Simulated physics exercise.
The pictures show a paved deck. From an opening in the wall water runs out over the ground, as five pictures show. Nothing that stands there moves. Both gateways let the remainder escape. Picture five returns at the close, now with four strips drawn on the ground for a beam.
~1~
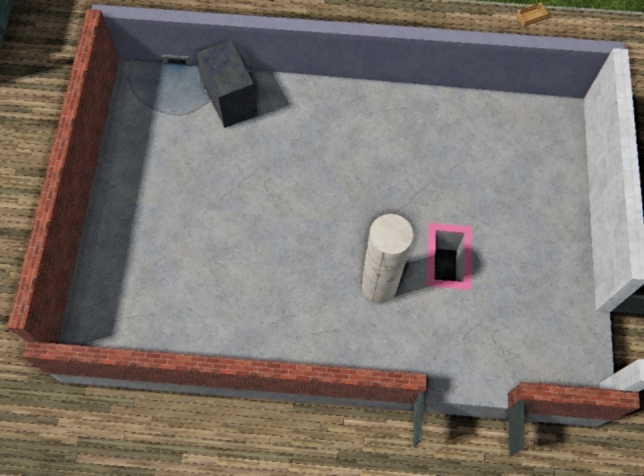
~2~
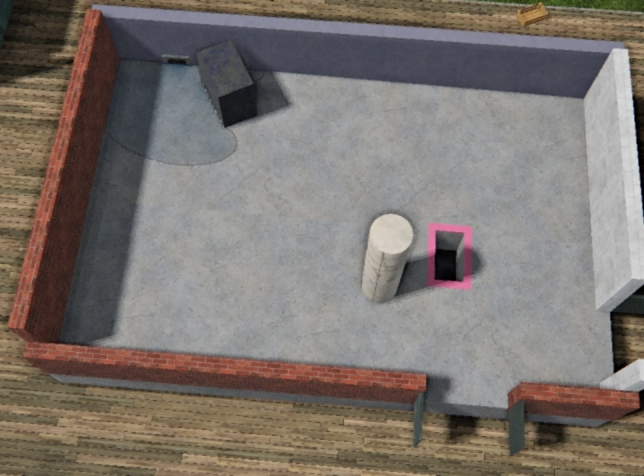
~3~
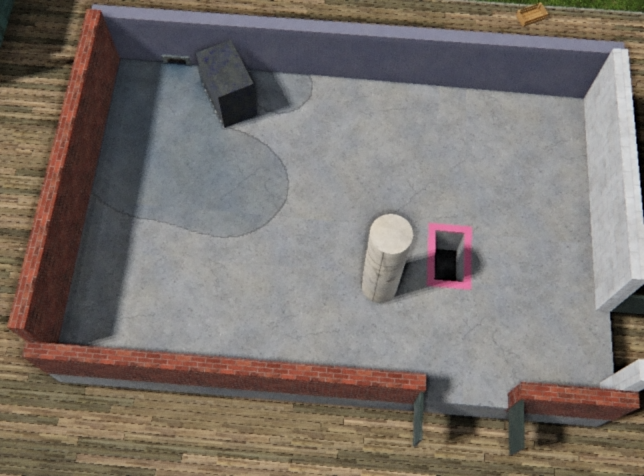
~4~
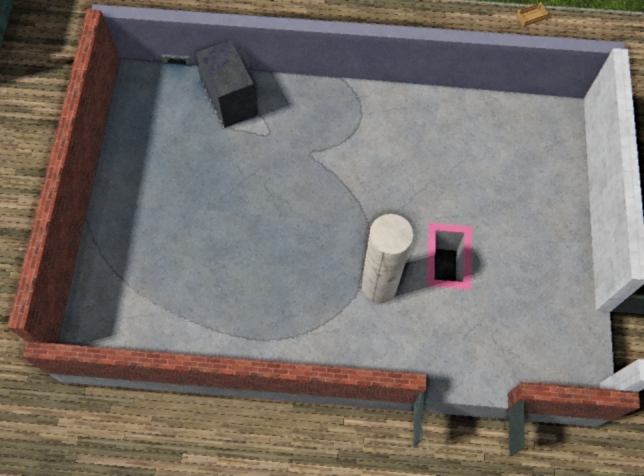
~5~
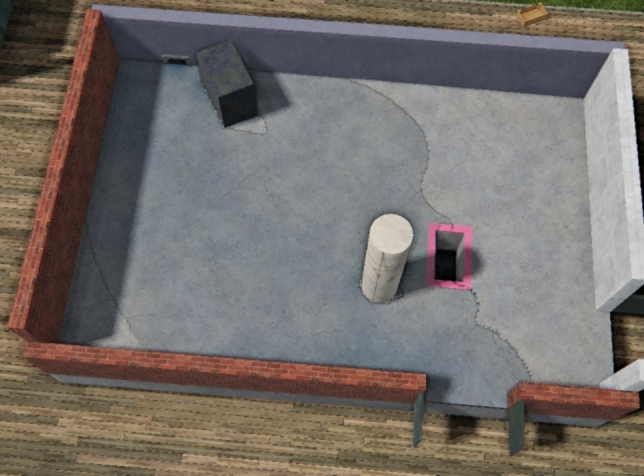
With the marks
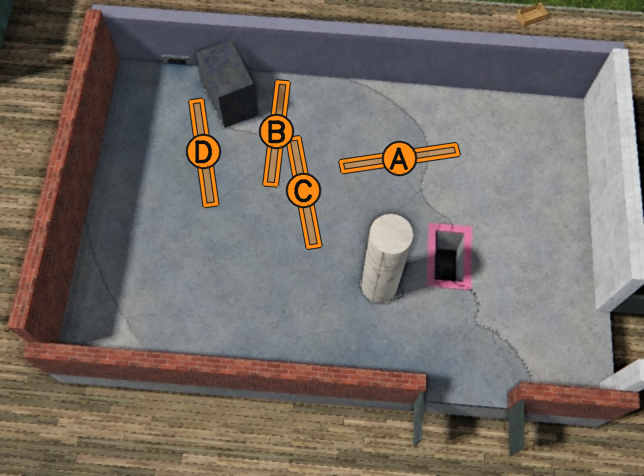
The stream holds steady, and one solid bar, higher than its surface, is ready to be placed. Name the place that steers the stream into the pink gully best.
The best spot is A.
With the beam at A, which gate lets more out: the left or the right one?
More leaves on the right.
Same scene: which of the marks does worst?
Spot C.
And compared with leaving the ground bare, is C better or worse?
It is worse.
On the marked copy, A from (342, 166) to (456, 149); B from (270, 184) to (282, 82); C from (293, 138) to (313, 246); D from (196, 101) to (210, 204).
With A, about 16 % of the stream goes into the pink gully, about 84 % out by the gates.
With B, about 12 % of the stream goes into the pink gully, about 88 % out by the gates.
With C, about 5 % of the stream goes into the pink gully, about 95 % out by the gates.
With D, about 9 % of the stream goes into the pink gully, about 91 % out by the gates.
